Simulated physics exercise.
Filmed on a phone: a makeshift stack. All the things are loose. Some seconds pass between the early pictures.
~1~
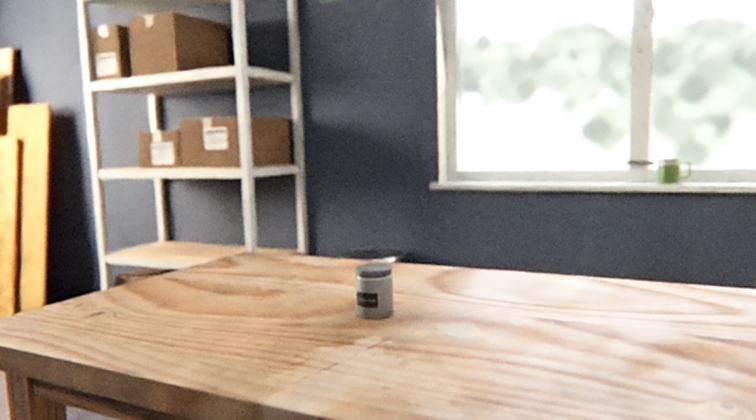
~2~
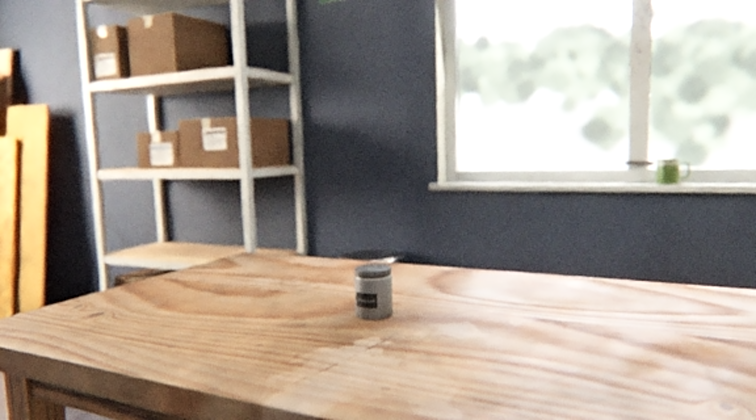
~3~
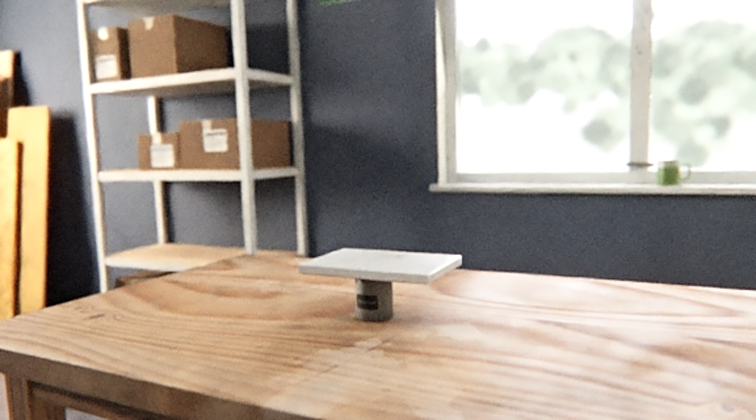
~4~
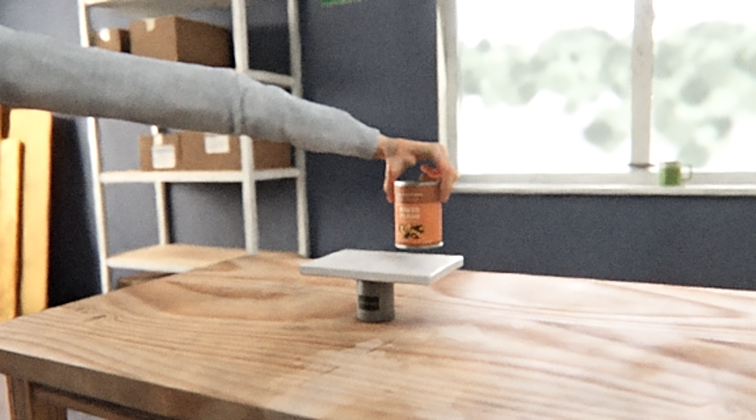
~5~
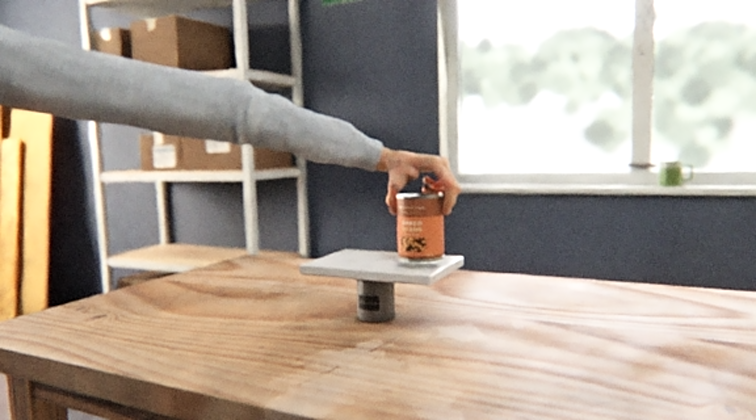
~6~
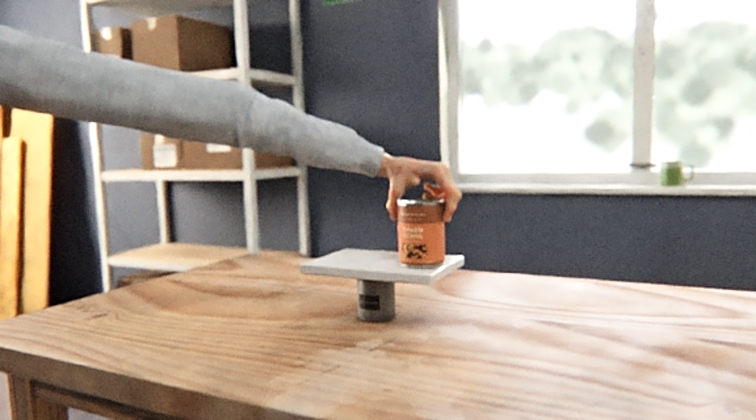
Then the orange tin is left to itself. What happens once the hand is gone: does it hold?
The stack gives way.
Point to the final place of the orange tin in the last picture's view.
At about (510, 314).
Then, 0.30 s past the last view, orange tin now fallen; white lid rocked 40° from its first pose.
Then, 0.40 s past the last view, white lid rocked 57° from its first pose.
Then, 0.50 s past the last view, white lid rocked 44° from its first pose.
Then, 0.80 s past the last view, white lid rocked 31° from its first pose.
Finally, fallen, orange tin; moved from the start, white lid; grey jar still in place. Final places as the last picture's camera would see them, orange tin near (510, 314). The stack loses its balance.
